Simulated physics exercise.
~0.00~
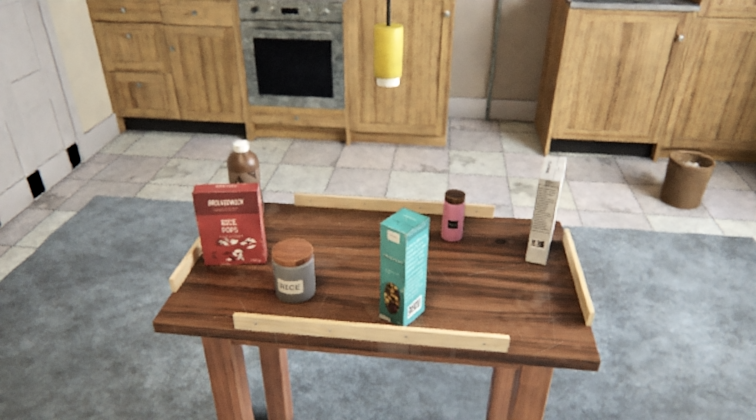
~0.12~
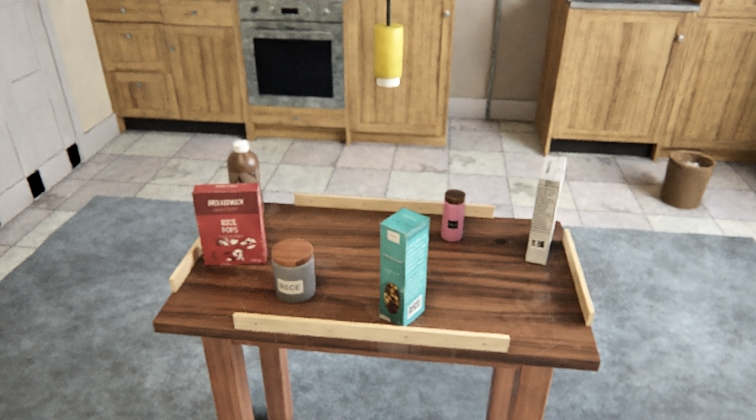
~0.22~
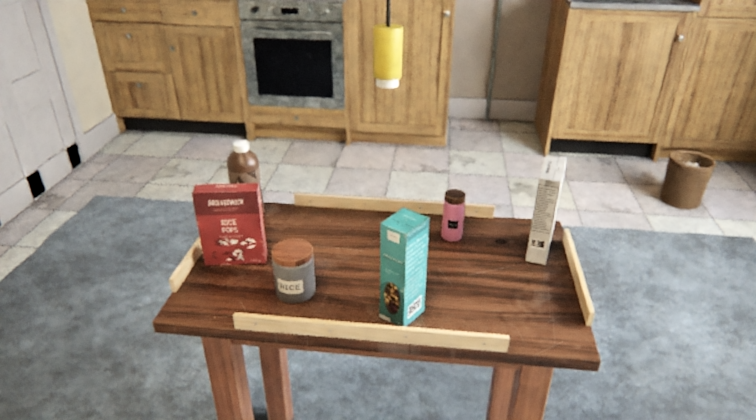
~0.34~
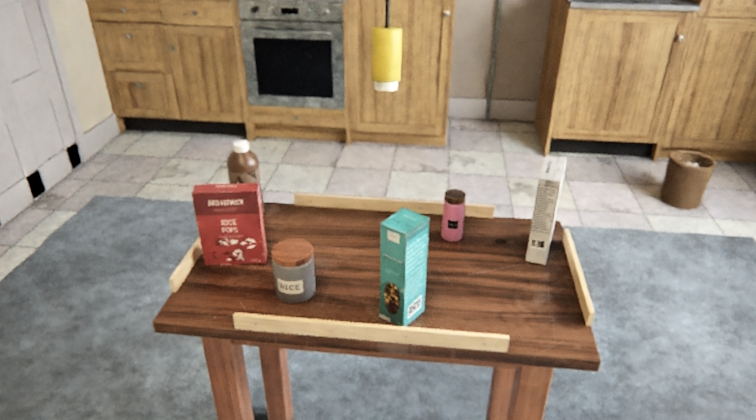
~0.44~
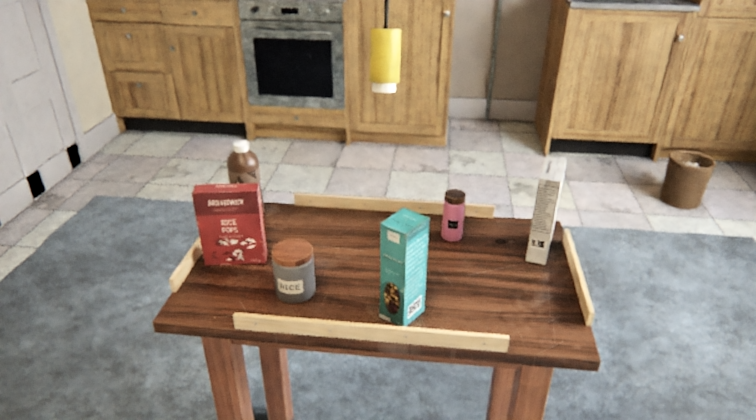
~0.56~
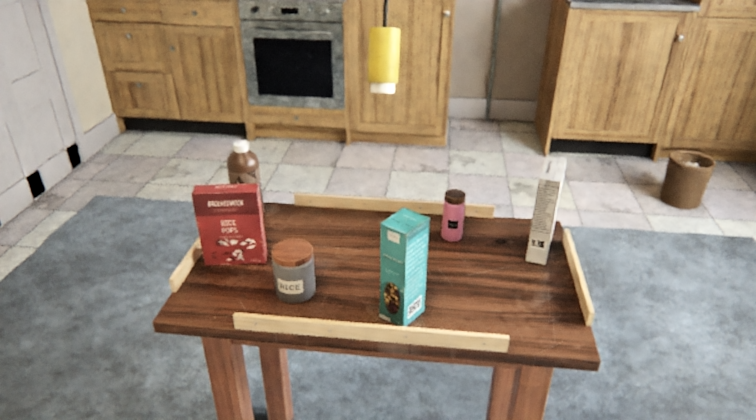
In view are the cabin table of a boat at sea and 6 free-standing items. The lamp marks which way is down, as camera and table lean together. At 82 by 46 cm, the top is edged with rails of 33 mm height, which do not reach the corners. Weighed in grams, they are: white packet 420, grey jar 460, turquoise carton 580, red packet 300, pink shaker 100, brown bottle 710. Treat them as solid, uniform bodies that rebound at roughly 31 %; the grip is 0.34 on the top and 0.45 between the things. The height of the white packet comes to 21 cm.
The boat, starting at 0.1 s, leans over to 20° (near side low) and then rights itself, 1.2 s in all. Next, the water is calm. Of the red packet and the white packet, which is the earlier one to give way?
It is the former of the two.
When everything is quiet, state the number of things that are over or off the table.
Total: 1.
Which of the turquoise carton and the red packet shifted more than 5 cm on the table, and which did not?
Turquoise carton: Remains in place. Red packet: Is displaced.
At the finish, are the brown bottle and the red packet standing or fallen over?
In the last frame the brown bottle remains up and the red packet does not stay up.
By 0.96 s, floor tilted 12°, near side down; red packet on its side near (223, 286).
By 1.38 s, boat level; red packet on its side near (222, 287).
When it is over (1.8 s), lying over on the table, red packet; the other 5 within 5 cm of the start. End places, in pixels of the last picture, red packet near (222, 287), white packet near (546, 212). Red packet went at 0.80 s; white packet was never lost.
